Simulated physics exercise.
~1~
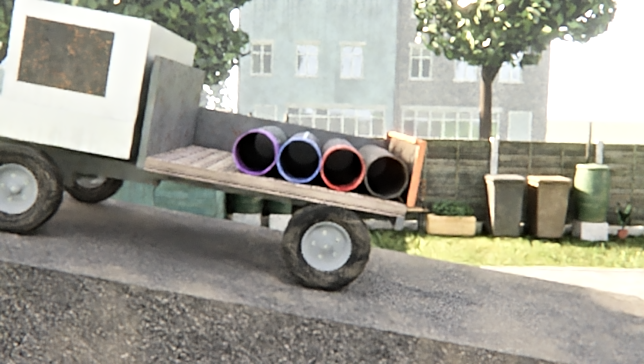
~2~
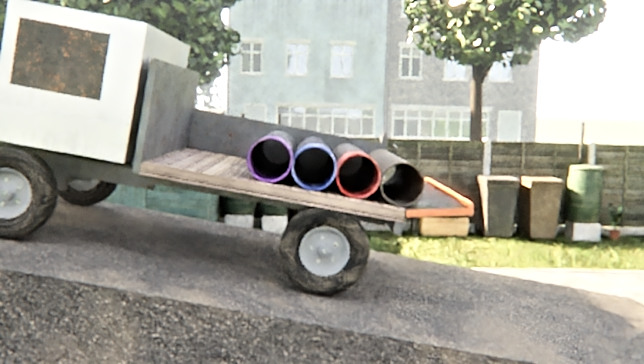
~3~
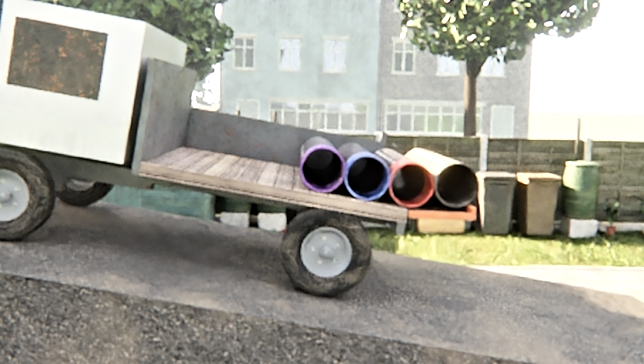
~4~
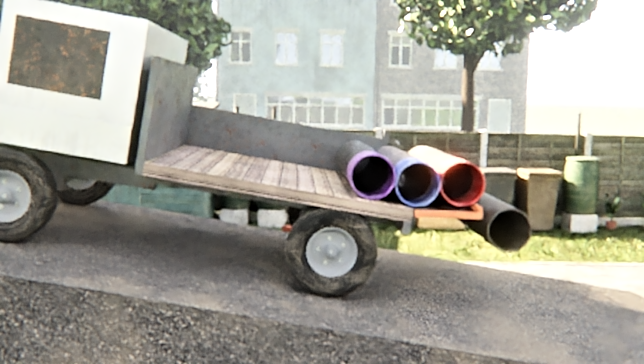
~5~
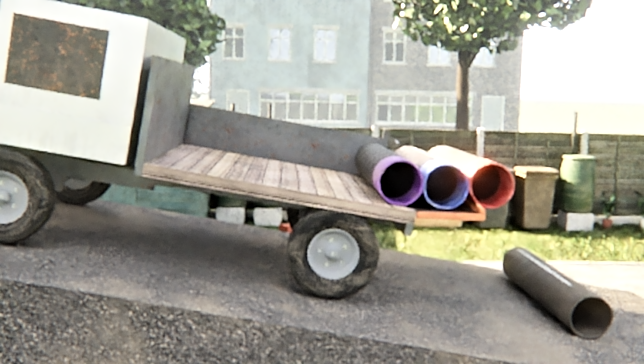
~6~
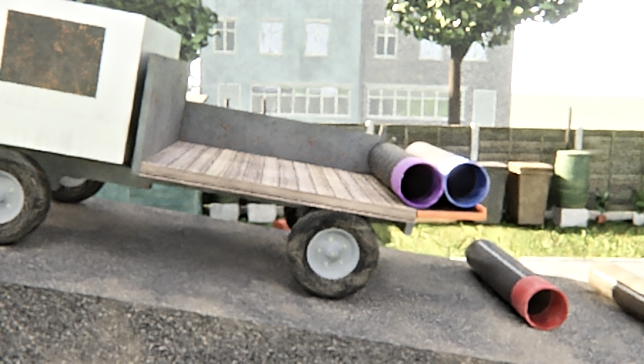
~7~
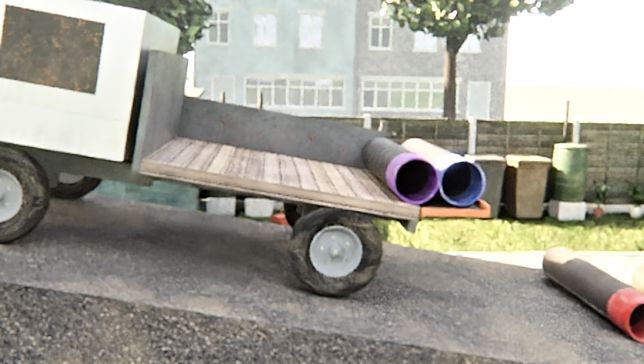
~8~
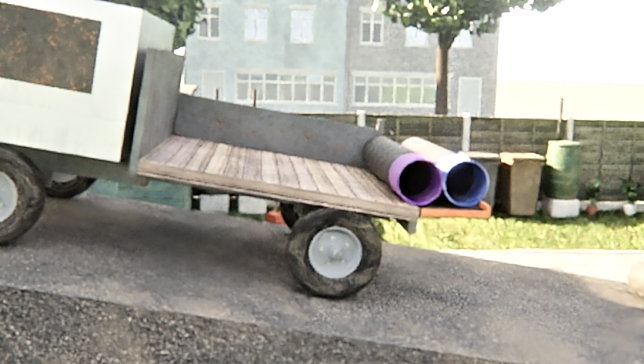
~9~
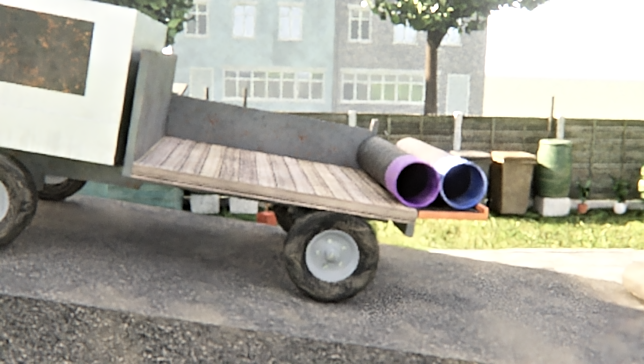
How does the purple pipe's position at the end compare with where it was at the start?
At the start the purple pipe lies farther left, up the bed from the tail end. By the end it has shifted right and rests at the low rear edge of the bed, next to the blue pipe.
